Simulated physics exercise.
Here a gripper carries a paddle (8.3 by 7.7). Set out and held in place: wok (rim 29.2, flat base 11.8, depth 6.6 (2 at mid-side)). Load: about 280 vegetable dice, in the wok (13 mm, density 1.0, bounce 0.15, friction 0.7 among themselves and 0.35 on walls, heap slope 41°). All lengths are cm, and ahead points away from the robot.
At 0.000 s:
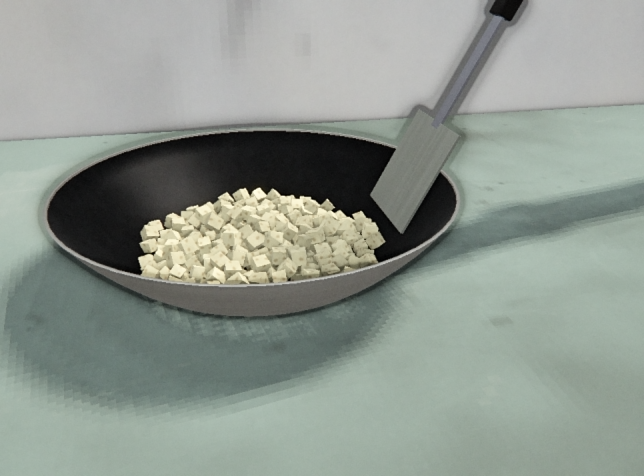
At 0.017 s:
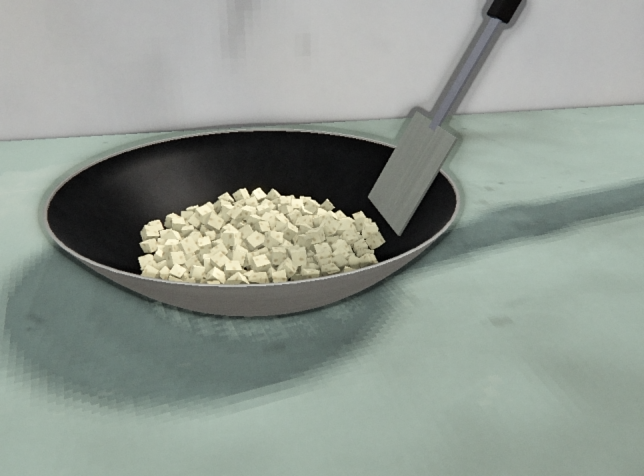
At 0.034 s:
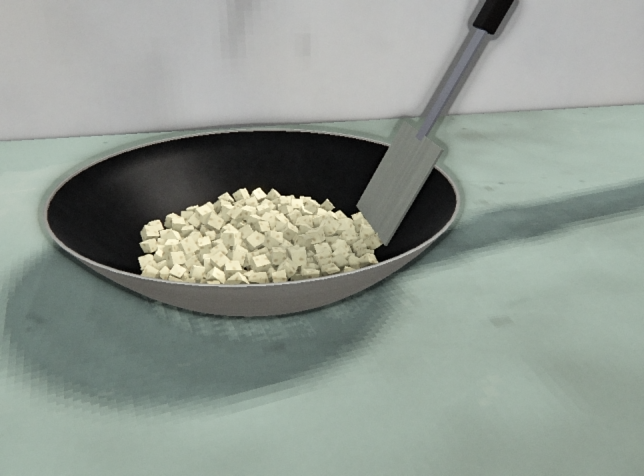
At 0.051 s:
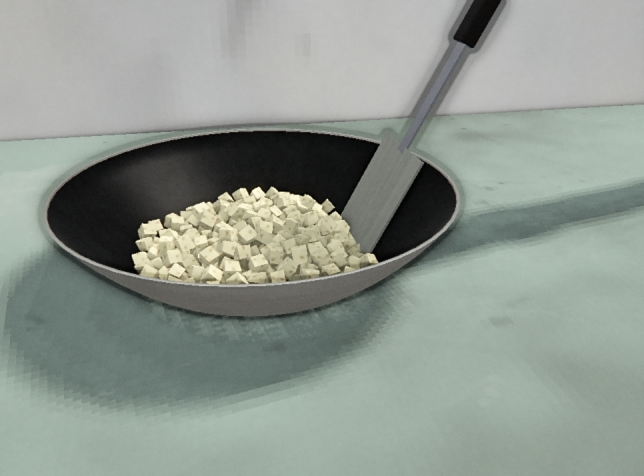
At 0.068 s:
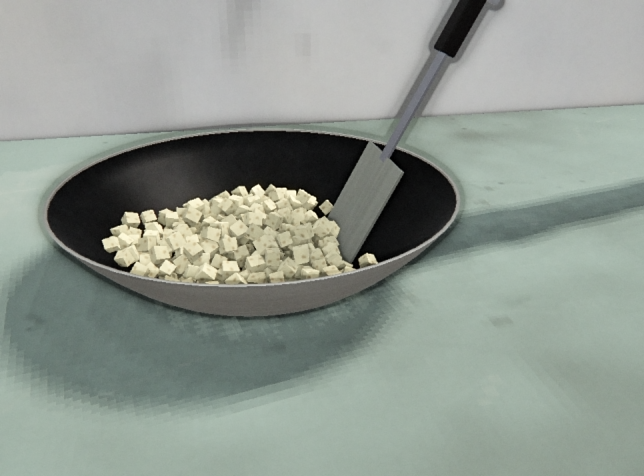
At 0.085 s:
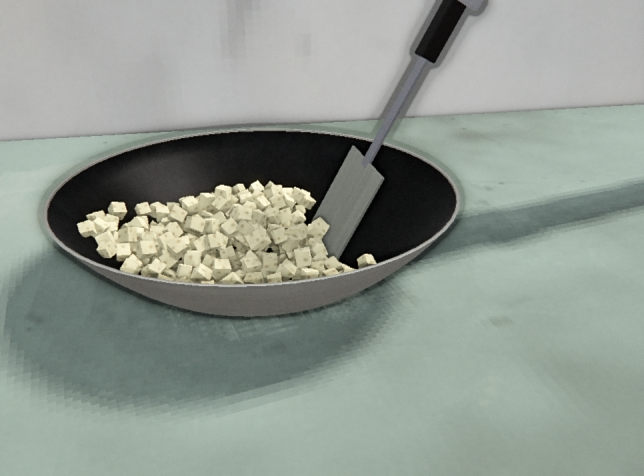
A metal paddle dipped into a black wok from the right and pushed into a pile of pale vegetable cubes, shoving them leftward so the heap spread out, with one cube left behind near the rim.
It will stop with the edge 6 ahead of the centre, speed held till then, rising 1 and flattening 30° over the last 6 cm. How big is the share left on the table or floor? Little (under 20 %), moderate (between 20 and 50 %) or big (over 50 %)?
On the table or floor the share is little, under 20 %.
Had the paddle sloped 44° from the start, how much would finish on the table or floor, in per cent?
It would be near 10 per cent.
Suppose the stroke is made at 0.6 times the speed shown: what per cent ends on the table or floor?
Some 5 per cent.
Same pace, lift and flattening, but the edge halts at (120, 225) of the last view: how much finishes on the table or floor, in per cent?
Some 40 per cent.
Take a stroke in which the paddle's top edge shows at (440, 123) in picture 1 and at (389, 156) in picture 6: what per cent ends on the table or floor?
Some 10 per cent.
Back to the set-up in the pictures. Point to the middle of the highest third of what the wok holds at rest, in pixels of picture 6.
At about (116, 221).
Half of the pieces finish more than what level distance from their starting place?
Some 7 cm.
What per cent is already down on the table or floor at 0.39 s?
Roughly 10 per cent.
After 0.13 s, sloping 62°, highest piece 8 above the table; 279 in the wok.
After 0.17 s, sloping 50°, highest piece 9 above the table; 275 in the wok, 4 on the blade or in flight.
After 0.39 s, sloping 32°, highest piece 8 above the table; 256 in the wok, 23 on the table or floor.
After 1.44 s, sloping 32°, highest piece 8 above the table; 256 in the wok, 23 on the table or floor.
In the end, 256 in the wok, 23 on the table or floor. That is 8 % on the table or floor.
